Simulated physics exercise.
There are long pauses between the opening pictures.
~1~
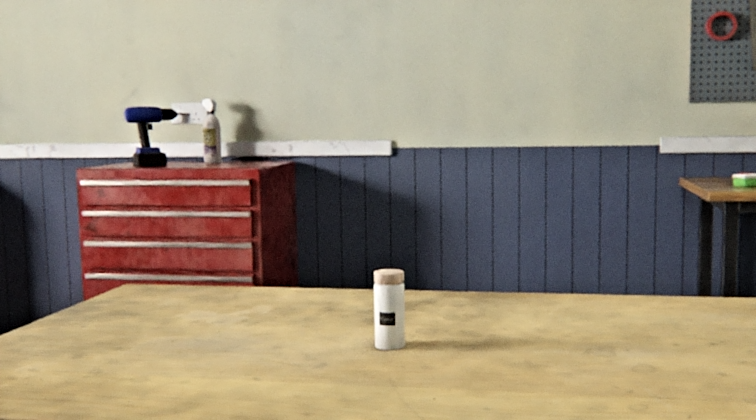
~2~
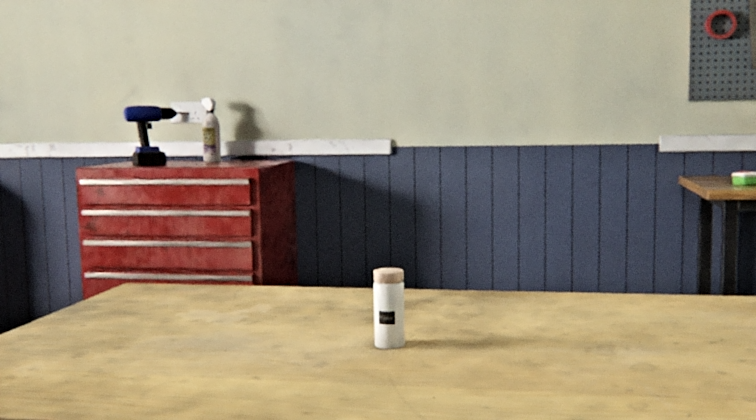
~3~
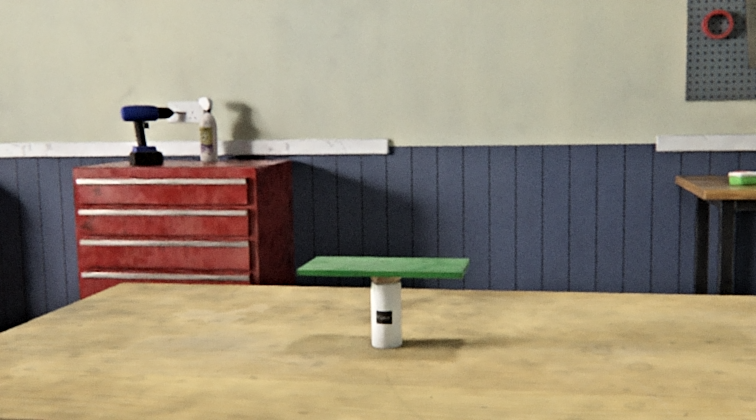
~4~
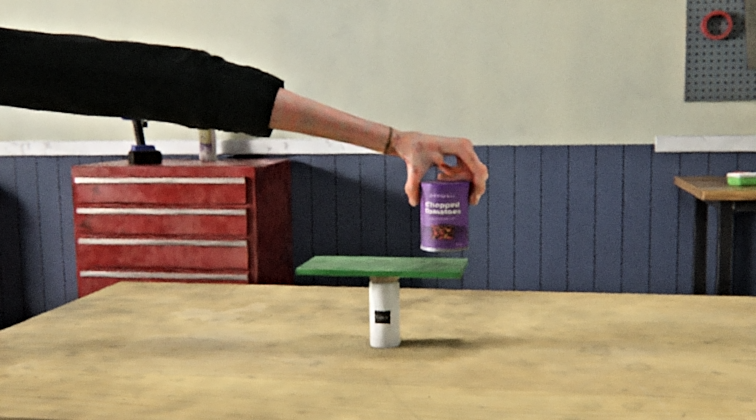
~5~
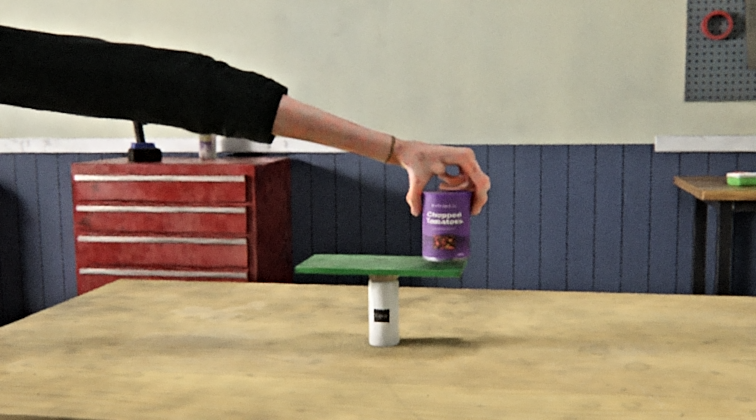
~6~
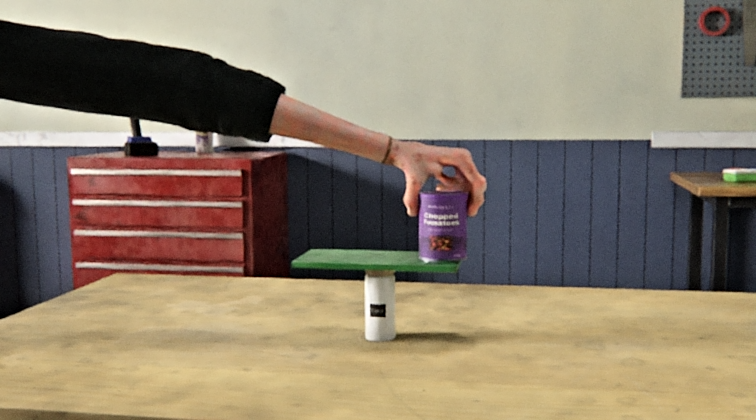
The clip shows a white shaker alone on a wooden table, then with a green board balanced on top, before an arm reaches in from the left and lowers a purple tin onto the board's right end, still gripping it.
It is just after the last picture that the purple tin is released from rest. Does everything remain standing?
No. Oh, it doesn't remain fully standing, sadly.
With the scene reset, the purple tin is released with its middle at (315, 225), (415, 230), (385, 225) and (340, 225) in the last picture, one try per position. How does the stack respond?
The stack tumbles down the first time, tumbles down the second, remains standing the third and tumbles down the fourth.
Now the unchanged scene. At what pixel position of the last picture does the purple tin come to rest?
Around (490, 329).
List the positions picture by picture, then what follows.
In the first frame, the last thing is not in view yet; white shaker (389, 309).
In the second frame, the last thing is not in view yet; white shaker (389, 308).
In the third frame, the last thing is not in view yet; white shaker (386, 308).
The fourth frame shows on its way; purple tin (444, 215); white shaker (385, 307).
The fifth frame shows on its way; purple tin (447, 225); white shaker (384, 306).
The sixth frame shows set down, still held; purple tin (443, 226); white shaker (380, 301).
Then, 0.40 s past the last view, purple tin now fallen; green board on its side.
Then, 1.00 s past the last view, green board now fallen; white shaker rocked 50° from its first pose.
Finally, fallen, white shaker, purple tin and green board. Final places as the last picture's camera would see them, purple tin near (491, 329). The stack loses its balance.
